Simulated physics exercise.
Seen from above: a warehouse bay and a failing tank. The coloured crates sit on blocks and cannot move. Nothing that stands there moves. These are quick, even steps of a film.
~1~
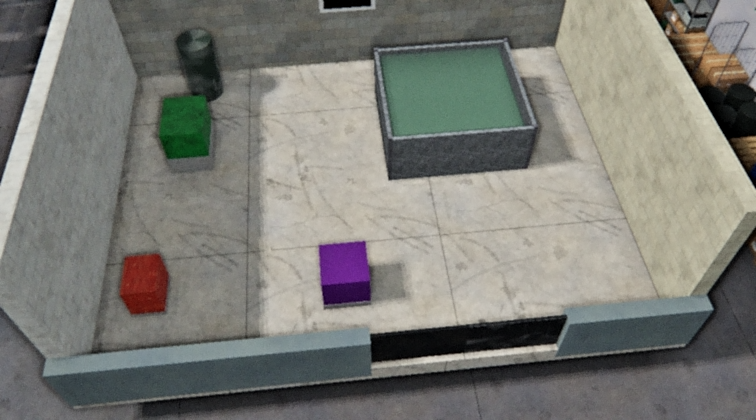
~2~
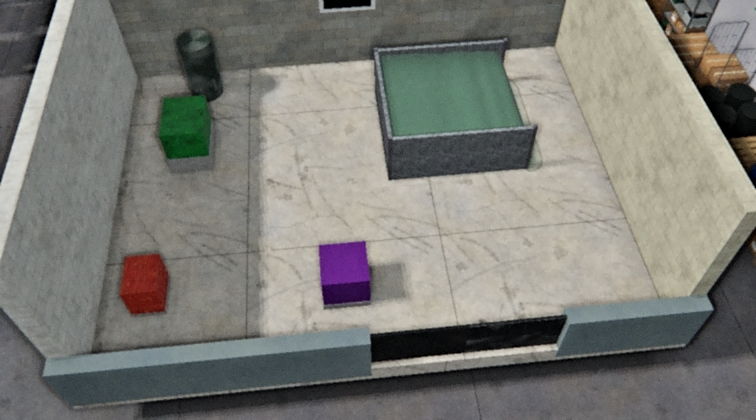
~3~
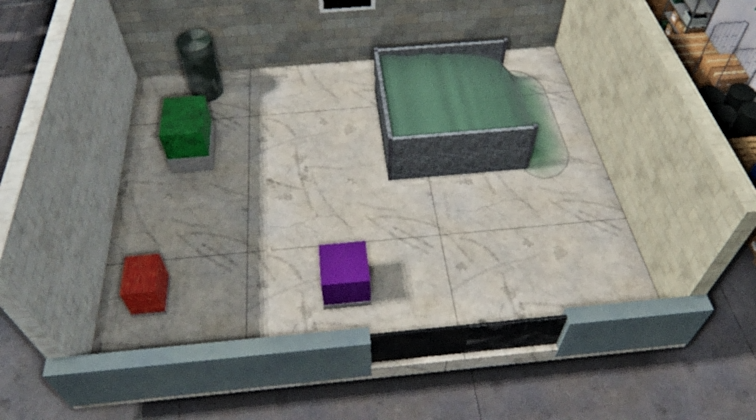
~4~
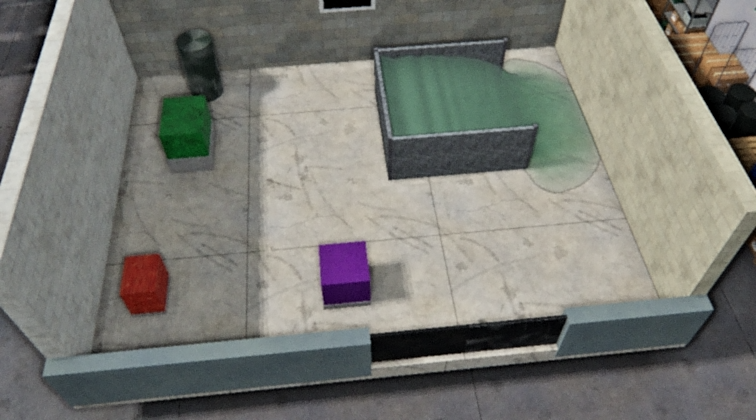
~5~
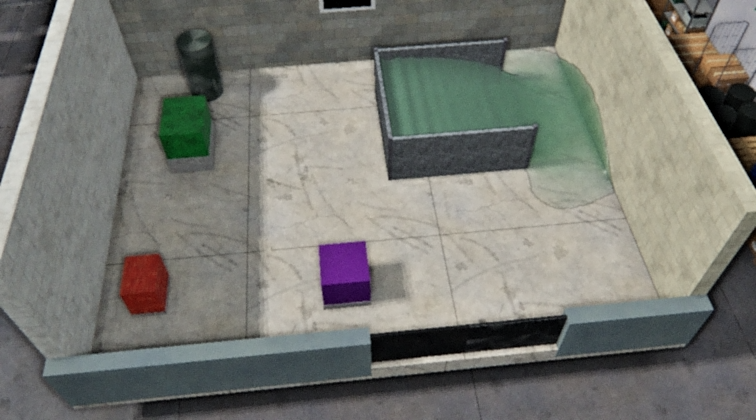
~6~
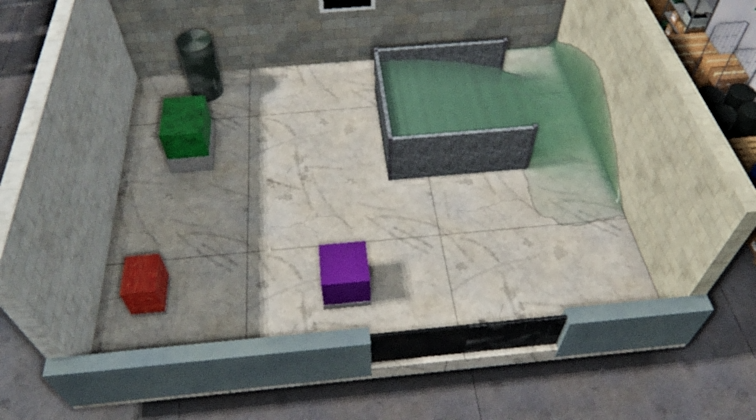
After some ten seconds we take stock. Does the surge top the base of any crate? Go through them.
The red crate gets wet; the purple crate gets wet; the green crate stays dry.
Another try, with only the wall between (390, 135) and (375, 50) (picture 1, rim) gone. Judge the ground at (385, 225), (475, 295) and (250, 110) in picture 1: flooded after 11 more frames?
In that order: No water, clear, awash.
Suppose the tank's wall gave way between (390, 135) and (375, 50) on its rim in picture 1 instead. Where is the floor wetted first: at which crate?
First comes the green crate.
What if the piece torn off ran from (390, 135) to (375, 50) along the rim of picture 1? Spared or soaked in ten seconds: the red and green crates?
Then: The red crate is wetted, the green crate ends up wet.
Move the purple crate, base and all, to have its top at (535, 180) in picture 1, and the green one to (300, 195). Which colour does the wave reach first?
First comes the one in purple.
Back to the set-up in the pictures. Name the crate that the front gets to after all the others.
The red one.
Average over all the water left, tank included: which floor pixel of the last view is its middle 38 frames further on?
At about (396, 177).
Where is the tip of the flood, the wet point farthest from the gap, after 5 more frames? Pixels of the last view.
Near (668, 322).
A moment on, water covers 15 % of the floor; the red crate not reached, the purple crate not reached, the green crate not reached.
Next, water covers 30 % of the floor; the red crate not reached, the purple crate not reached, the green crate not reached.
Then, water covers 55 % of the floor; the red crate not reached, the purple crate water round its plinth, the green crate water round its plinth.
Later, water covers 95 % of the floor; the red crate water round its plinth, the purple crate water round its plinth, the green crate water round its plinth.
In the end, water covers 100 % of the floor; the red crate was topped, the purple crate was topped, the green crate stayed above the water.
